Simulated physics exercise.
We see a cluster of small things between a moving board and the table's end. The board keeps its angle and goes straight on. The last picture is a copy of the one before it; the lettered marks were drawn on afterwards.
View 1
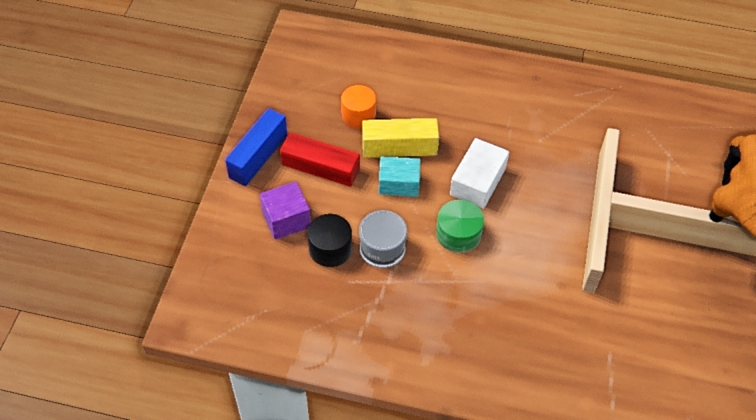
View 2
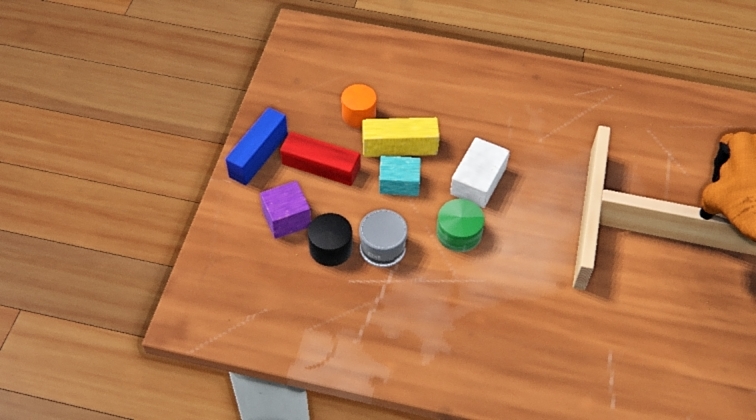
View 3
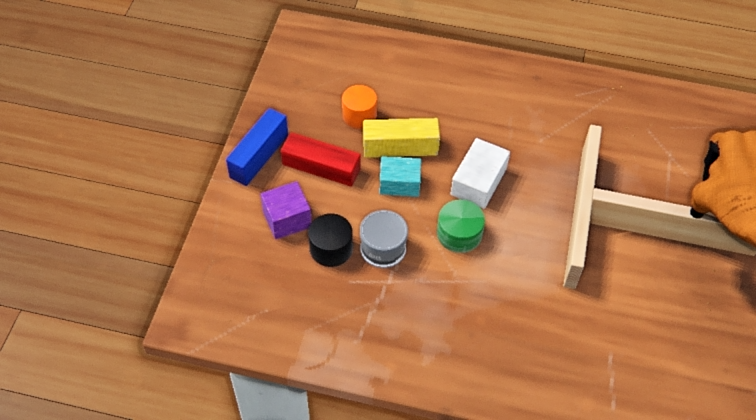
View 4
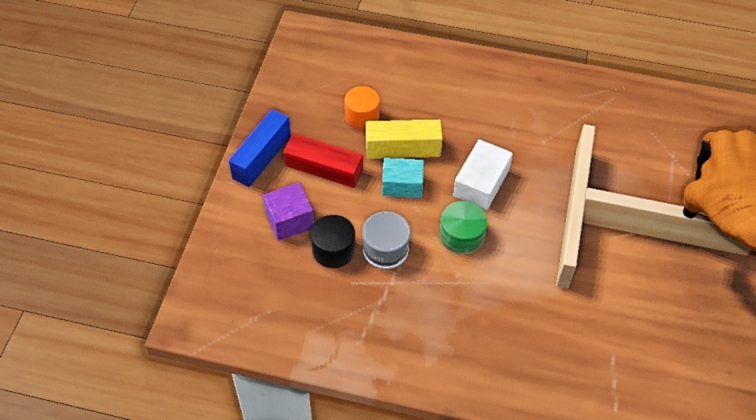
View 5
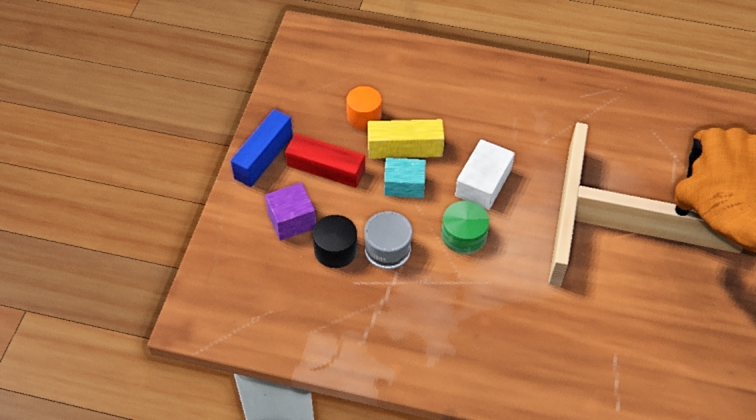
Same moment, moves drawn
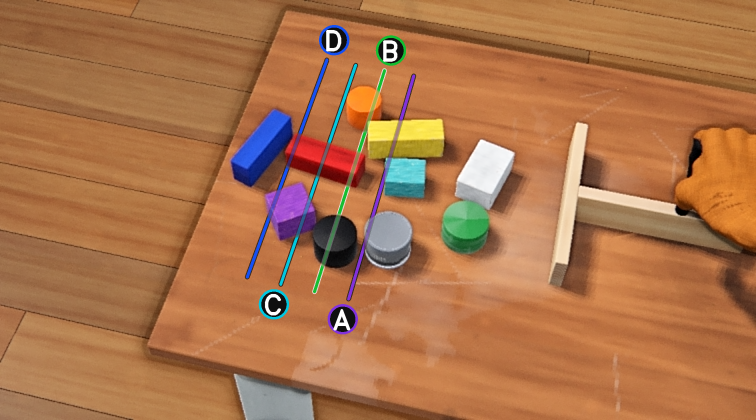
We see a cluster of small coloured blocks and round pieces resting on a wooden table while a gloved hand at the right slides a T-shaped wooden pusher a short way left toward them, without touching them.
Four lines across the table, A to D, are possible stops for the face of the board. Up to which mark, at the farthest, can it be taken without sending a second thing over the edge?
At B, and not beyond.
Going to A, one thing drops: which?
It is the blue stick.
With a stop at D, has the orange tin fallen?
No.
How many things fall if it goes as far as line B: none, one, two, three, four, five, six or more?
In all, one.
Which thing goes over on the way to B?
The blue stick goes over.
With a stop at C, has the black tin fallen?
No.
On the marked copy, A at (384, 178); B at (352, 172); C at (321, 166); D at (290, 160).
With B. Early on, board (494, 174); green tin (453, 225); white block (469, 174).
Further on, board (416, 159); blue stick (249, 145); red stick (295, 158).
At the end, board (358, 147); blue stick over the edge; red stick (240, 148); one fallen.
As for the rest, A is within the limit but short; C drops two; D drops three.
